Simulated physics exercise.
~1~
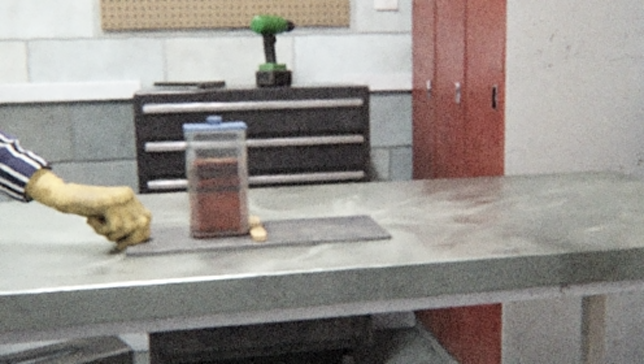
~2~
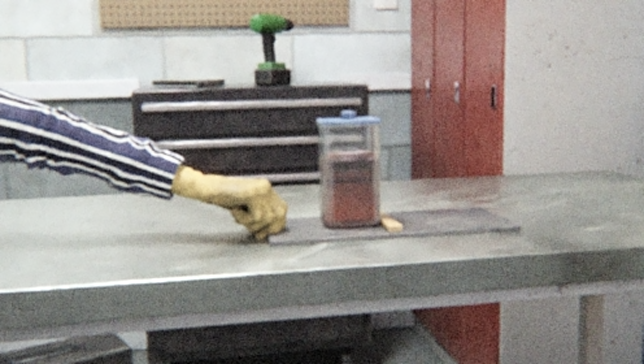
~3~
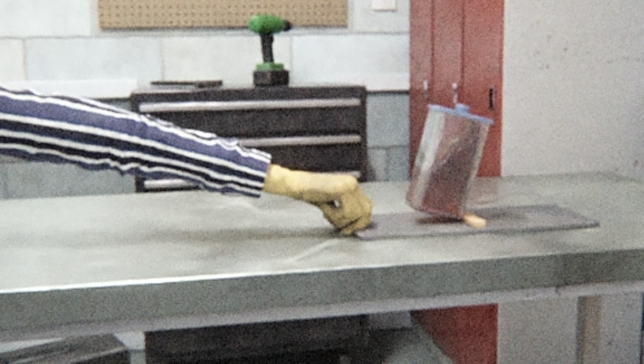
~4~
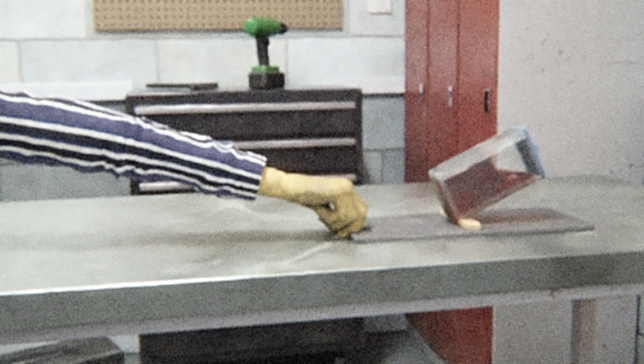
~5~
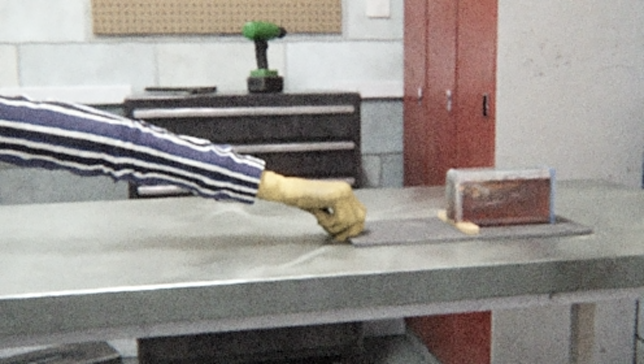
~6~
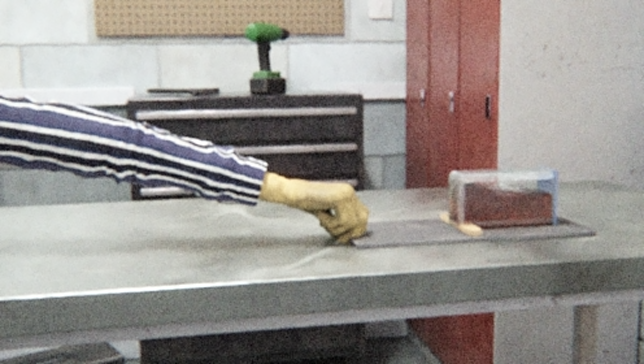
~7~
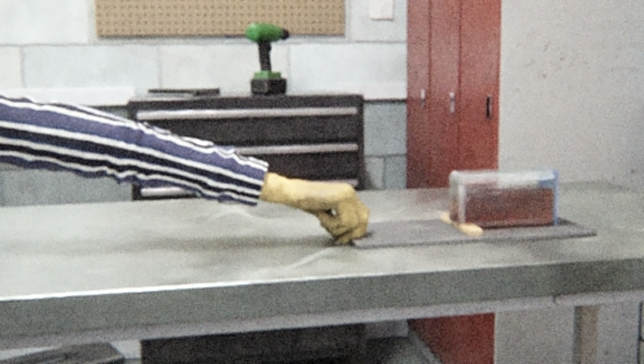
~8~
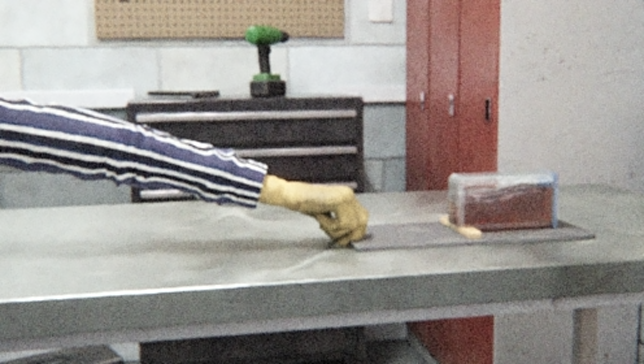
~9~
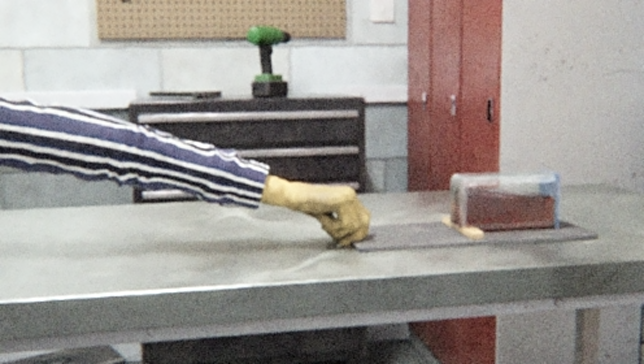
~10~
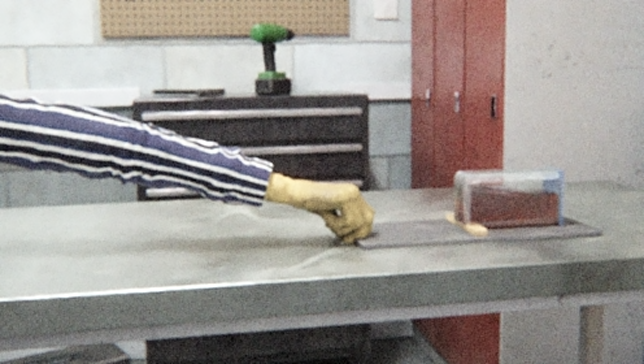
A clear square bottle of reddish-brown liquid tipped over to the right as a gloved hand slid the board beneath it rightward across a metal table and stopped. It landed on its side on the board and stayed there.
